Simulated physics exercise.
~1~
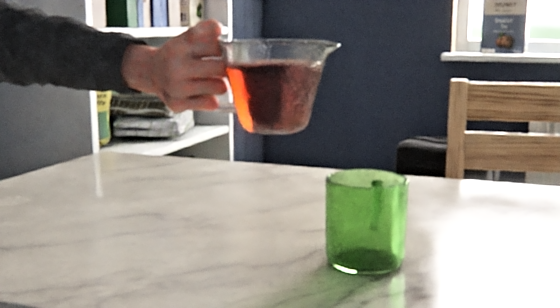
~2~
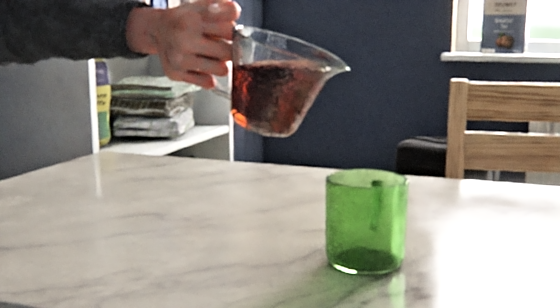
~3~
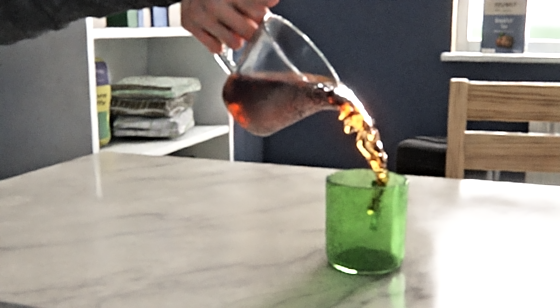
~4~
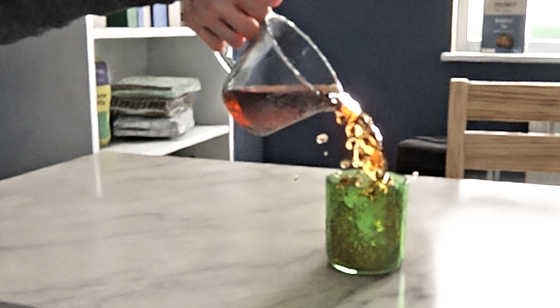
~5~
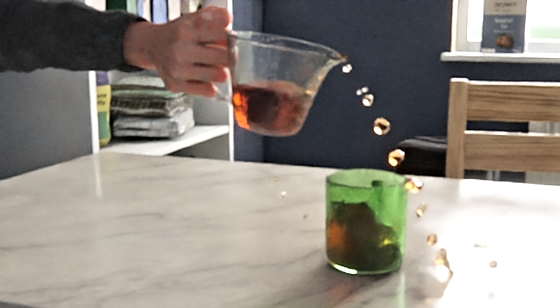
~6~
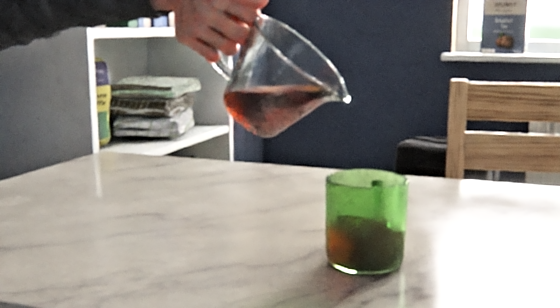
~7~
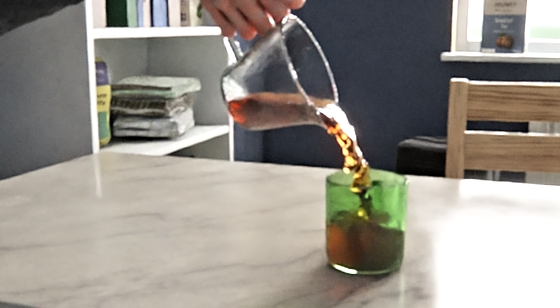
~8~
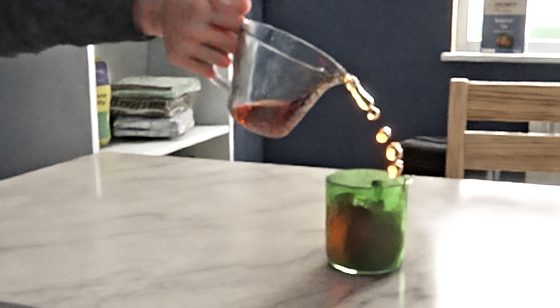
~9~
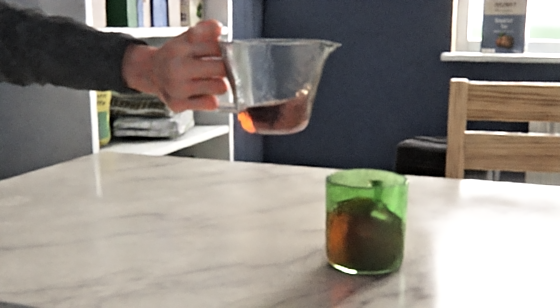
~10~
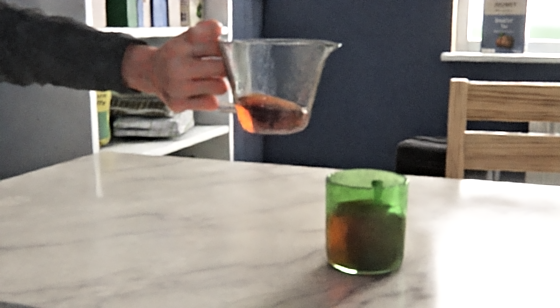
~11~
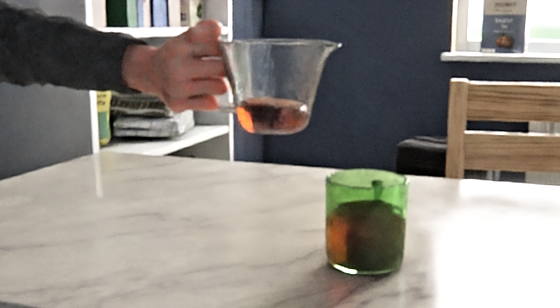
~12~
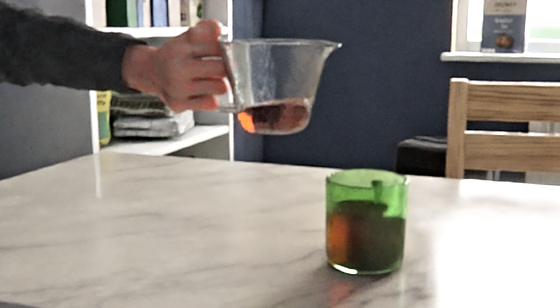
At the start, a hand holds a clear glass measuring jug of reddish-brown tea above and to the left of an empty green mug on a pale marbled table. The hand tips the jug to the right, and tea streams and splashes into the mug. The jug eases back almost level, and a few last drops fly off, some falling past the mug's right side. It then tilts again, more steeply, and a second stream pours in. Finally, the jug is levelled and held still with a little tea left, while the mug stands partly filled.
